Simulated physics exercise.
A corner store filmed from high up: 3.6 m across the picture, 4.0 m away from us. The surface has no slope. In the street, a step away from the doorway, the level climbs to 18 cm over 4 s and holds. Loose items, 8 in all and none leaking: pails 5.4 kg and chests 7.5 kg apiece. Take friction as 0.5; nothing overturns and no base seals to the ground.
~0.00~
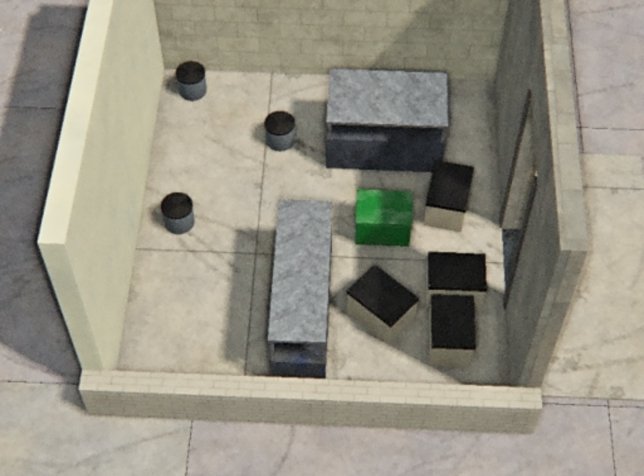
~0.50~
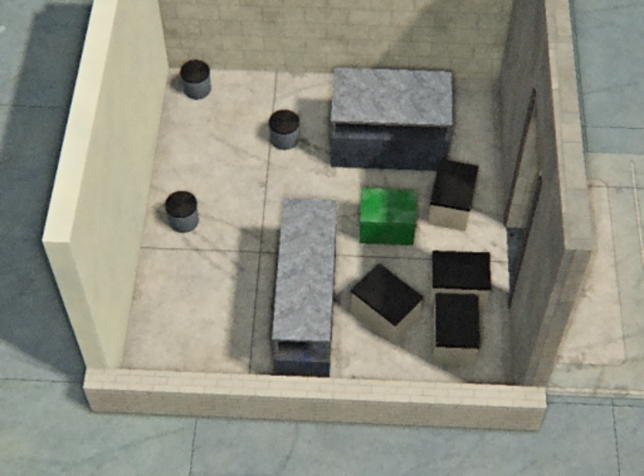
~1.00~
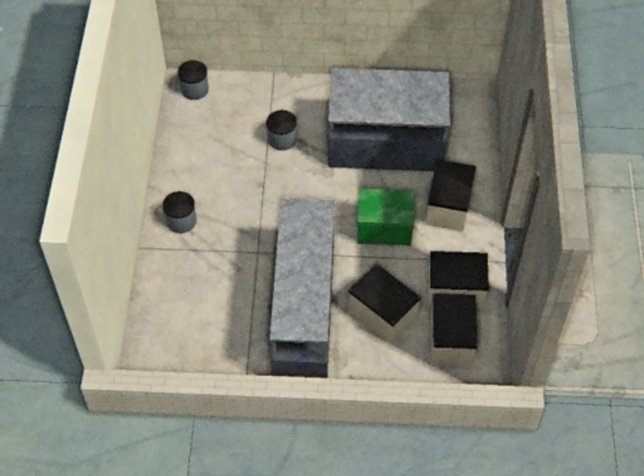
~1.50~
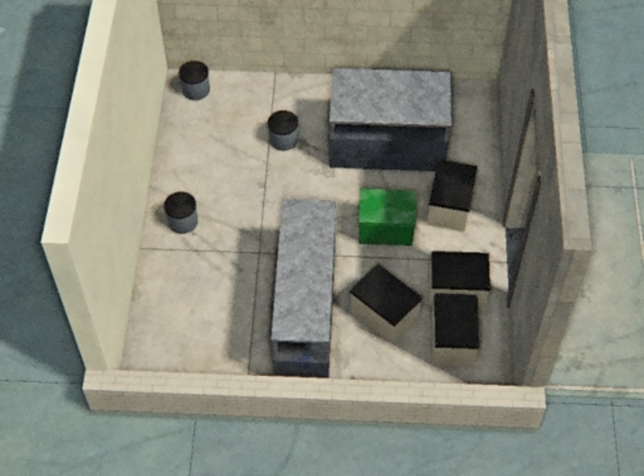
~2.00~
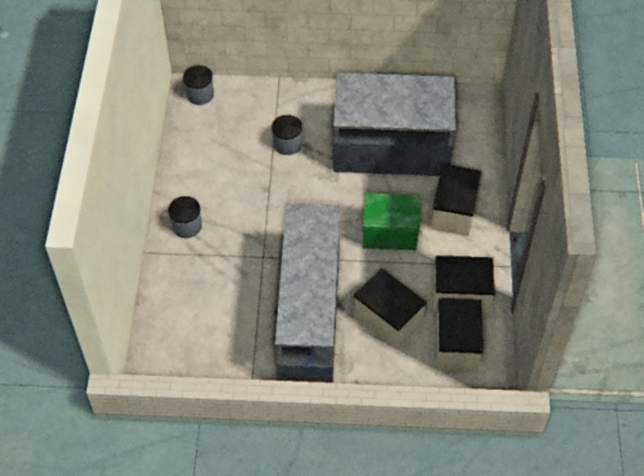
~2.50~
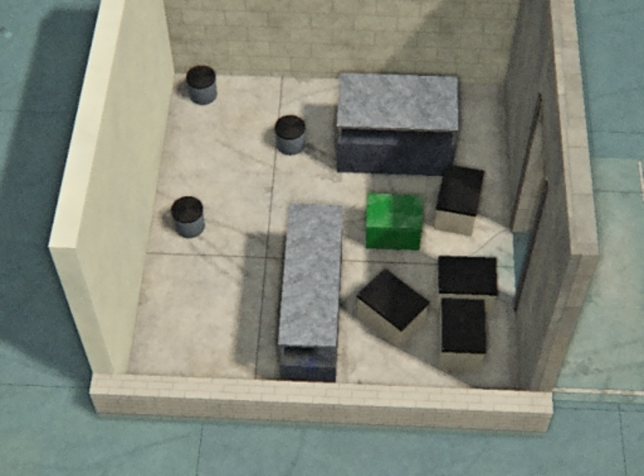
Roofless store standing as blue-green water spreads over the ground outside and edges in at the right doorway, the boxes inside staying still.
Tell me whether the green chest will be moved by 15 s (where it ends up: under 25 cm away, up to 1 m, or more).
Green chest ends far away.
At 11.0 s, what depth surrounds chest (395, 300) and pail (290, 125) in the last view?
Roughly 8 and 5 cm.
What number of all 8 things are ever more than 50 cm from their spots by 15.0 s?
That makes 7.
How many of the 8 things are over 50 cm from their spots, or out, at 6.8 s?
I count 4.
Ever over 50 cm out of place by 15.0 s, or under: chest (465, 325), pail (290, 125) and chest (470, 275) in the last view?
In turn: Past it, under, more.
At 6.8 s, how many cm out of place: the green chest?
About 250 cm.
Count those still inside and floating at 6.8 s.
I count 4.
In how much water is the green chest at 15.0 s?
About 9 cm.
After 3.5 s the green chest is near (390, 210), 0.0 m from its start, aground; 0 afloat.
After 6.8 s the green chest is near (188, 141), 2.3 m from its start, afloat; 4 afloat.
After 11.0 s the green chest is near (309, 75), 2.0 m from its start, afloat; 5 afloat.
After 15.0 s the green chest is near (487, 104), 1.7 m from its start, afloat; 8 afloat.
